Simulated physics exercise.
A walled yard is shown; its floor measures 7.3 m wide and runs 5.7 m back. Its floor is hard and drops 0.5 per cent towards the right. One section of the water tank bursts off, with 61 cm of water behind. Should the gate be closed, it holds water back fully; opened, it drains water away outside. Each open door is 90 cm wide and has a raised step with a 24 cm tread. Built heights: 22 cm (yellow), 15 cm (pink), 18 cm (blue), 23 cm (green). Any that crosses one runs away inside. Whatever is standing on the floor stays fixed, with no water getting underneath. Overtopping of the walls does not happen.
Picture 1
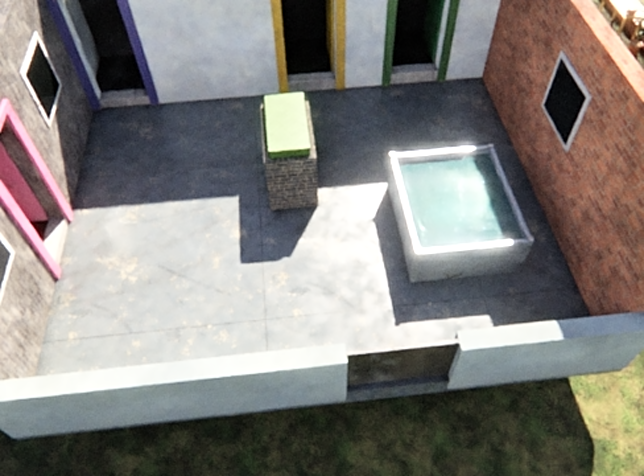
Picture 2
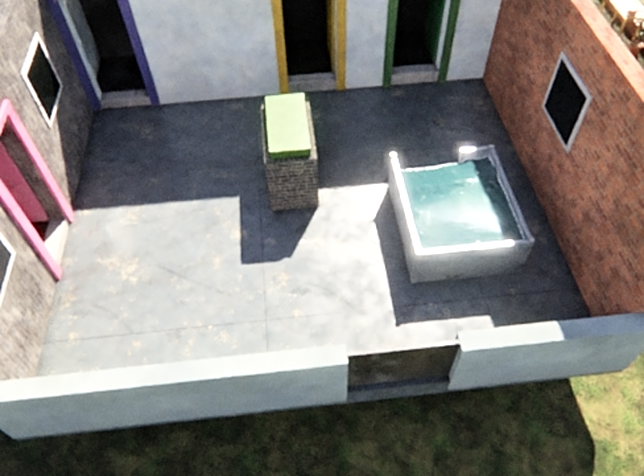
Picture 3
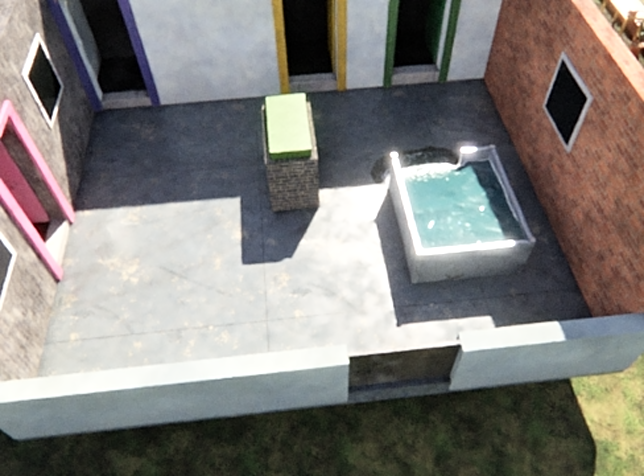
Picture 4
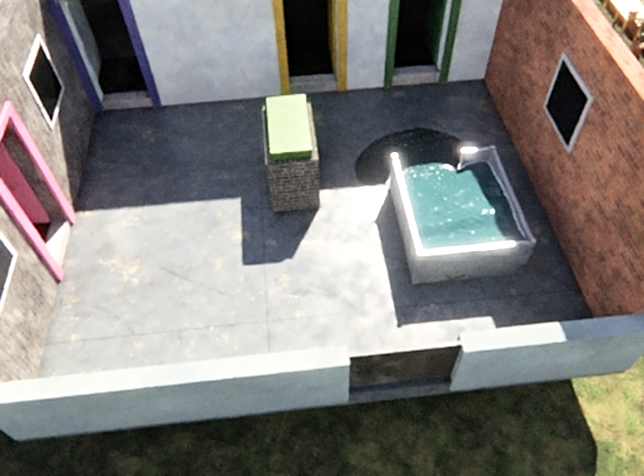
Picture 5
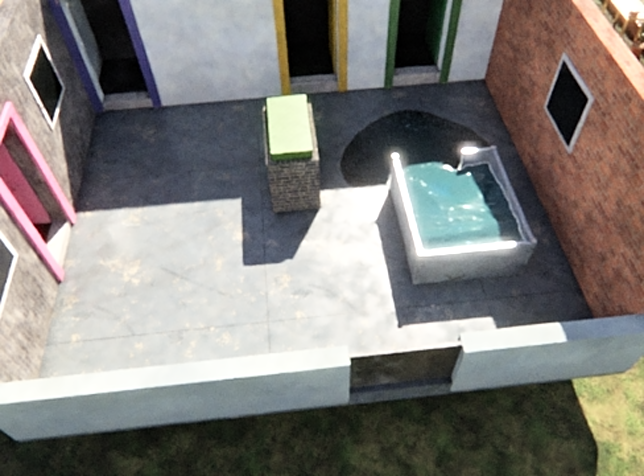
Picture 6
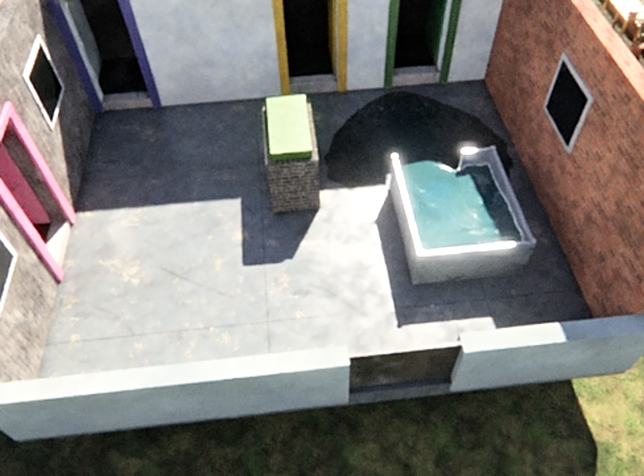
Dark water spreading across the grey floor of a walled yard from the broken far side of a white-rimmed tank.
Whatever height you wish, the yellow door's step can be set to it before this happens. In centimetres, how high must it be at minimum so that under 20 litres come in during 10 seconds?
At least 13 cm or so.
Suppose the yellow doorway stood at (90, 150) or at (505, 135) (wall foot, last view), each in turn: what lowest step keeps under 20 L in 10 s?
In turn: About 7.0 cm, about 5.5 cm.
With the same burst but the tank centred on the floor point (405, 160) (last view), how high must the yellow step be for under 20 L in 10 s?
20 cm or thereabouts.
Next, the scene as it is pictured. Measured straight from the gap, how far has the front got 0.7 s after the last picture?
I make it some 3.0 m.
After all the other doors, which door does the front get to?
Pink, last of all.
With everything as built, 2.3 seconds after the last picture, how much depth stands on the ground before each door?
Yellow door 14 cm, pink door 0 cm, blue door 3 cm, green door 20 cm.
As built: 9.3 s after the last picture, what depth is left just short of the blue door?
It works out to about 6.0 centimetres deep.
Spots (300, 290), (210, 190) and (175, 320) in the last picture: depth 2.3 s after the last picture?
Around 0 cm, 0 cm and 0 cm.
Then, 0.7 s after the last picture water covers 20 % of the floor, deepest (28 cm) near (412, 180); 14 cm at the yellow door, 0 litres in over its 22 cm step.
Then, 2.3 s after the last picture water covers 30 % of the floor, deepest (22 cm) near (481, 82); 14 cm at the yellow door, 0 litres in over its 22 cm step.
Then, 9.3 s after the last picture water covers 95 % of the floor, deepest (8 cm) near (596, 336); 5 cm at the yellow door, 0 litres in over its 22 cm step.
At the yellow door as built, the water peaked near 20 cm, 1.1 s after the last picture.
With a step of 11 cm, 34 litres would have come in within the 10 s; with 14.5 cm, 13 litres. So under 20 litres takes about 13 cm.
